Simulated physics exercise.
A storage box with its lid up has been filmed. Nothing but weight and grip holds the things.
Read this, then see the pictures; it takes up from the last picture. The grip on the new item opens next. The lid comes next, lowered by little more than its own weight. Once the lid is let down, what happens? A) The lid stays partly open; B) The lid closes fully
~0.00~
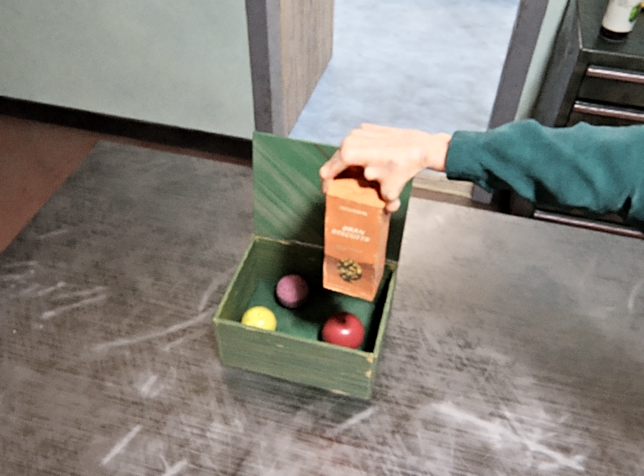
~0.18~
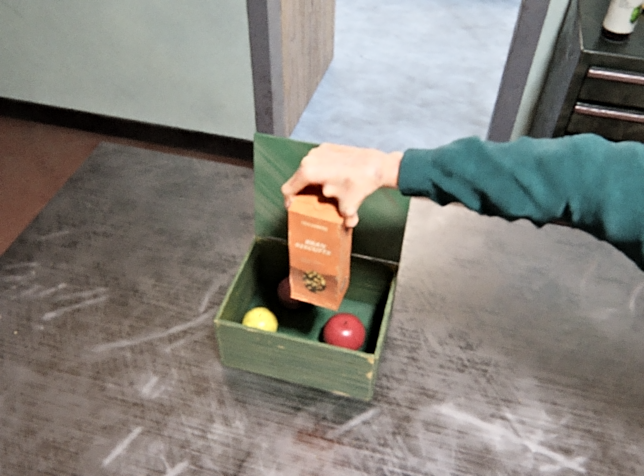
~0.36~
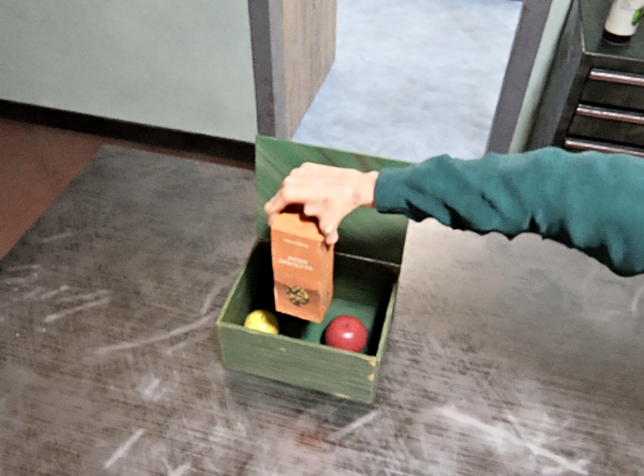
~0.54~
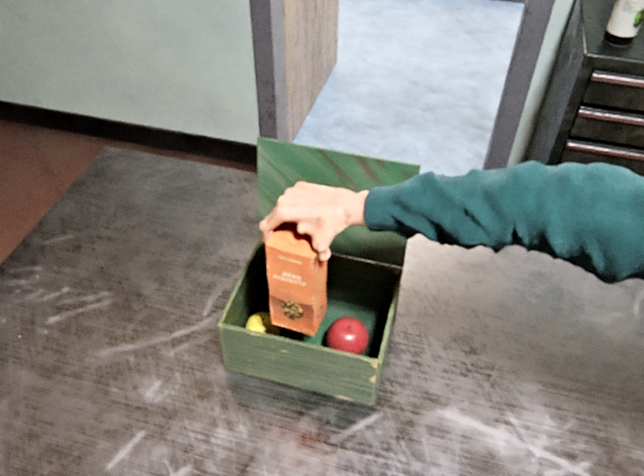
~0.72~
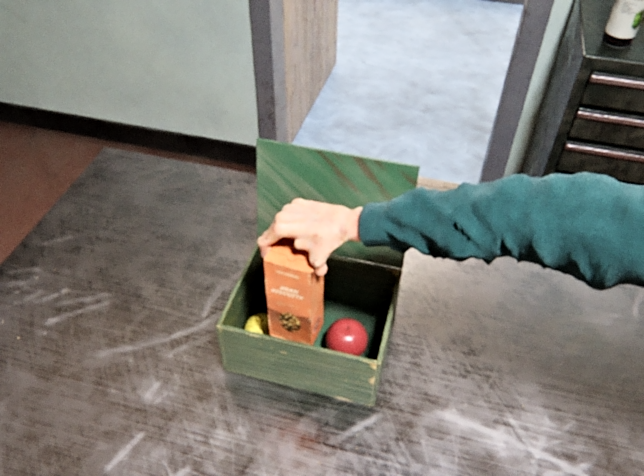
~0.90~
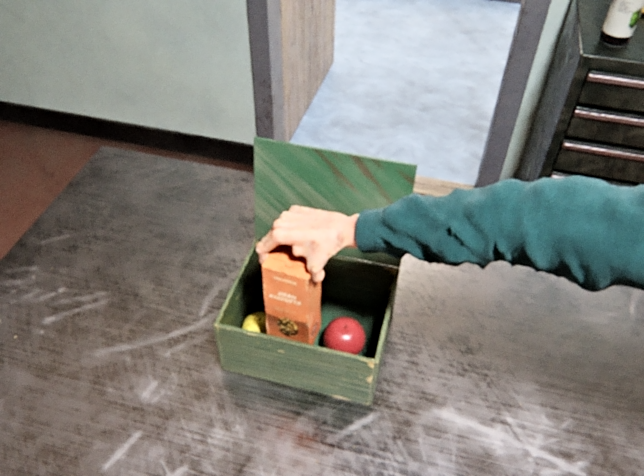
A.
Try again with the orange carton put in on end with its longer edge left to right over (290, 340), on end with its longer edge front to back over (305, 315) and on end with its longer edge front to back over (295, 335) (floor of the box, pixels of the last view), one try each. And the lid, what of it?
First, it sits on the rim; second, it closes; third, it stays ajar.
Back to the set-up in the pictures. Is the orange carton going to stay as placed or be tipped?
Result: The orange carton remains as it was set.
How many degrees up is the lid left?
The lid sits around 25° above the rim.
After 1.70 s, lid starting down; orange carton shifted about its own width near (294, 328).
After 2.30 s, lid 72° above the rim; orange carton shifted about its own width near (294, 328).
After 2.70 s, lid 44° above the rim; orange carton shifted about its own width near (294, 328).
In the end (3.3 s), lid 27° above the rim; moved from the start, orange carton; the other 3 unmoved. At the end, from the last picture's camera, orange carton near (294, 328).
